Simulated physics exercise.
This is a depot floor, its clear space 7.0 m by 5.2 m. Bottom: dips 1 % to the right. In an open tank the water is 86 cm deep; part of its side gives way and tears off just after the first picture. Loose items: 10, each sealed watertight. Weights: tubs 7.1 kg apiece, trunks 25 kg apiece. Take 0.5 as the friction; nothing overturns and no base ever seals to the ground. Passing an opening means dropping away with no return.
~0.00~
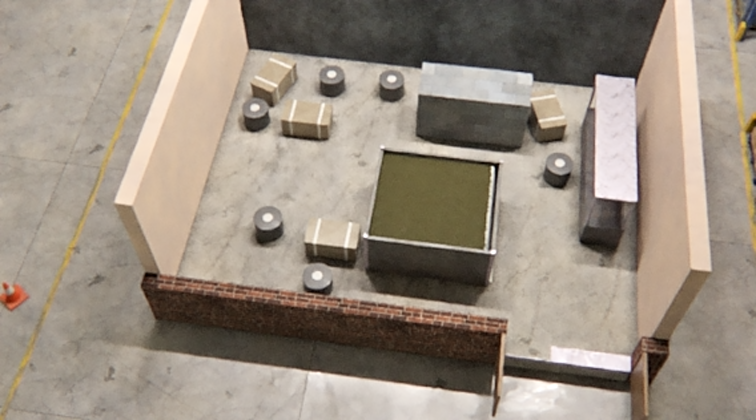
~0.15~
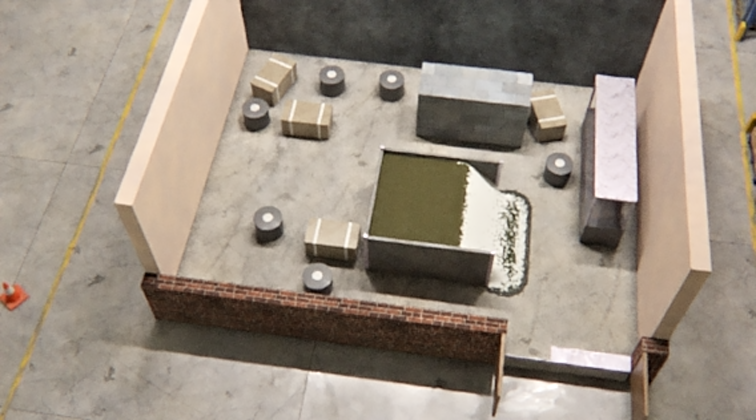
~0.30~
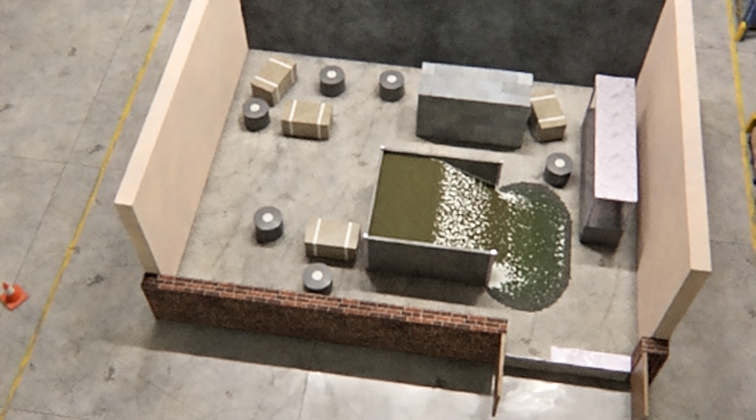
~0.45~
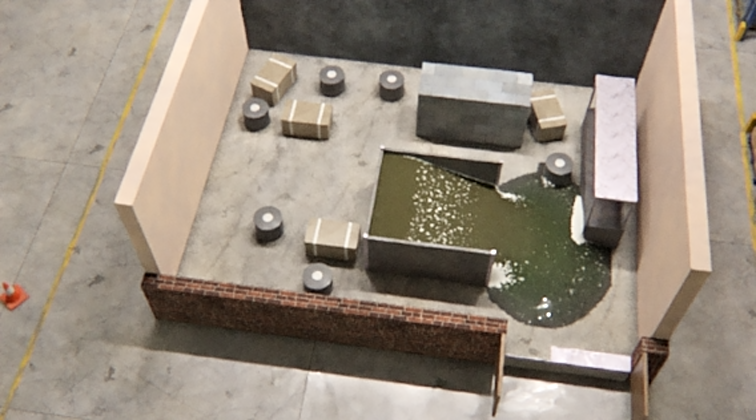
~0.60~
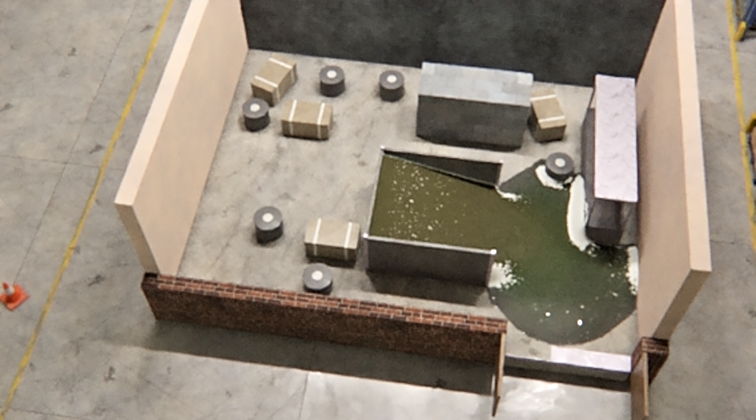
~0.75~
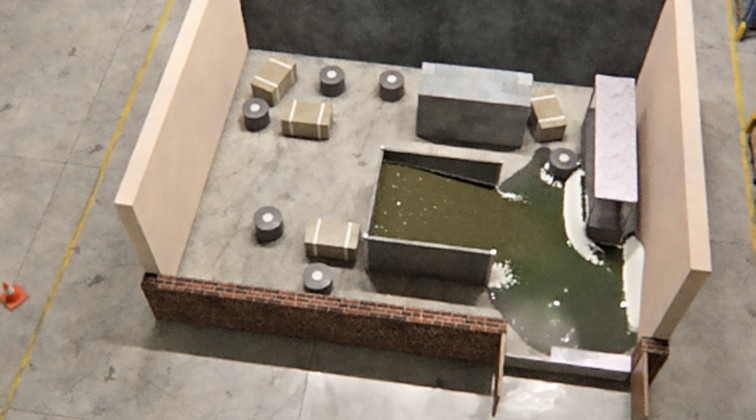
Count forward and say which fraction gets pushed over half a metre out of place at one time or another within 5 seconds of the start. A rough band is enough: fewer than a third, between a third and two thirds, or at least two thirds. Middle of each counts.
It's a small share, below a third.
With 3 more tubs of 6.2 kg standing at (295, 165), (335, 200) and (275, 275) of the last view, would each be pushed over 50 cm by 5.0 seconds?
The three, in turn, come out within it, within it and within it.
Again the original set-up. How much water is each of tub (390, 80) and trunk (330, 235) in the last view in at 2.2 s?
Close to 0 and 0 centimetres.
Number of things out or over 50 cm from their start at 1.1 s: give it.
The number by then is 1.
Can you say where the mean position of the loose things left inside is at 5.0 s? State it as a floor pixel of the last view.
(331, 144).
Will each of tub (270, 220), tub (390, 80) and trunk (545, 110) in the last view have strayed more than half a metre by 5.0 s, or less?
Item one falls below it, item two exceeds it, item three exceeds it.
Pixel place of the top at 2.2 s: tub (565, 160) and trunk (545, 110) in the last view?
Somewhere around (572, 75) and (522, 71).
After 1.1 s 1 of 10 are over 50 cm from their spots; 0 afloat.
After 2.2 s 2 of 10 are over 50 cm from their spots; 1 afloat.
After 3.5 s 2 of 10 are over 50 cm from their spots; 1 afloat.
After 5.0 s 3 of 10 are over 50 cm from their spots, and 3 have been at some point; 1 afloat.
